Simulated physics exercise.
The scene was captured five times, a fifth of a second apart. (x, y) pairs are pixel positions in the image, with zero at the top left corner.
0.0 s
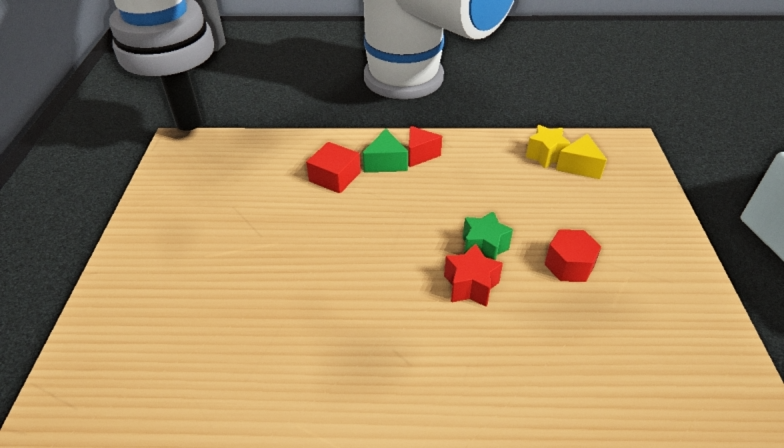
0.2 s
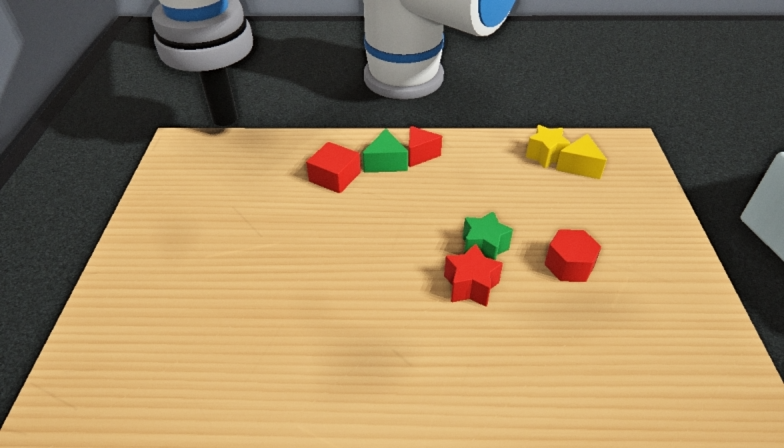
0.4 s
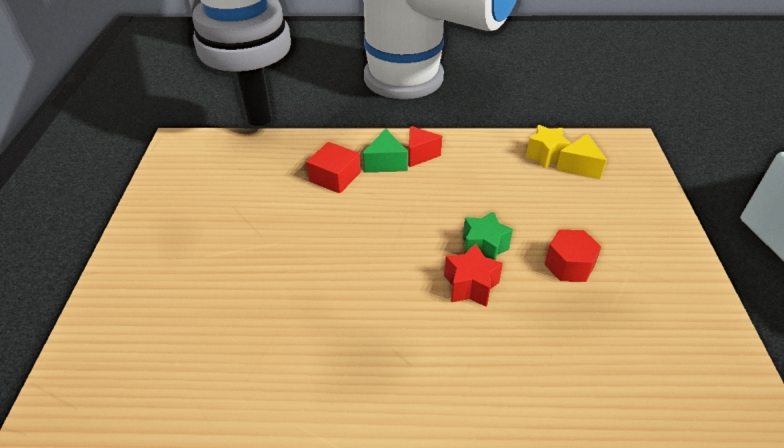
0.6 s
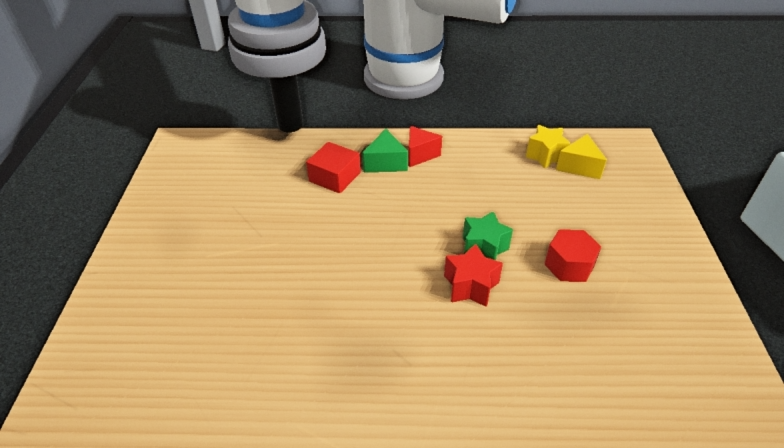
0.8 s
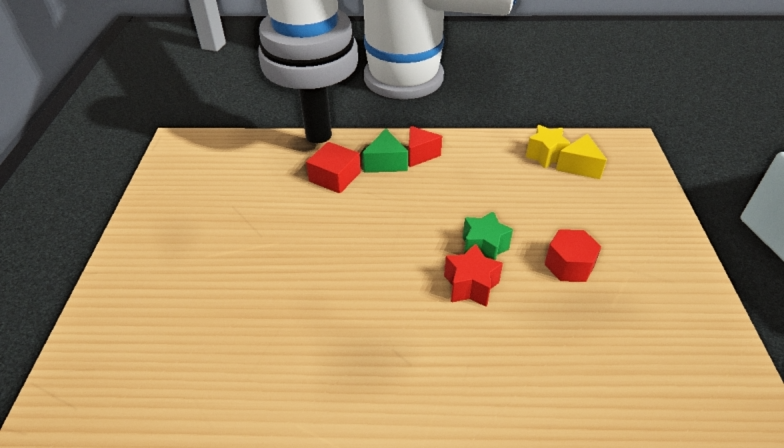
Robot arm moving its black rod rightward along the board's far edge to beside a red block, the coloured blocks staying still.
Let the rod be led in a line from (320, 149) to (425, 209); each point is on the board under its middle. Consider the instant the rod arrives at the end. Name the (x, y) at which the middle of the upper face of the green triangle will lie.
It is going to be at (410, 156).
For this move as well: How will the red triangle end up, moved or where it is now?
Here the red triangle moves off its spot.
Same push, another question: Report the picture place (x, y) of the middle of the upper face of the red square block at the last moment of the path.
When the path ends, it will be at (347, 179).
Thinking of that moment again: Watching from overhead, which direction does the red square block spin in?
Seen from above, its turn is clockwise.
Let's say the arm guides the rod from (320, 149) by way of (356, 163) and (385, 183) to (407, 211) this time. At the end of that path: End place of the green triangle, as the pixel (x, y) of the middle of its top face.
It ends at (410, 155).
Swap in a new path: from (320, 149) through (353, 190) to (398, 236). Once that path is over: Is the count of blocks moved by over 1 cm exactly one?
Yes, that is how it ends up.
The first path, step by step. One third of the way, rod (352, 155); red square block (341, 172), turned 40° clockwise.
Two thirds of the way, rod (387, 174); red square block (347, 179), turned 85° clockwise; green triangle (407, 154), turned 65° anticlockwise; red triangle (427, 132), turned 25° anticlockwise.
At the end, rod (426, 196); red square block (347, 179), turned 85° clockwise; green triangle (410, 156), turned 75° anticlockwise; red triangle (427, 132), turned 25° anticlockwise; green star block unmoved.
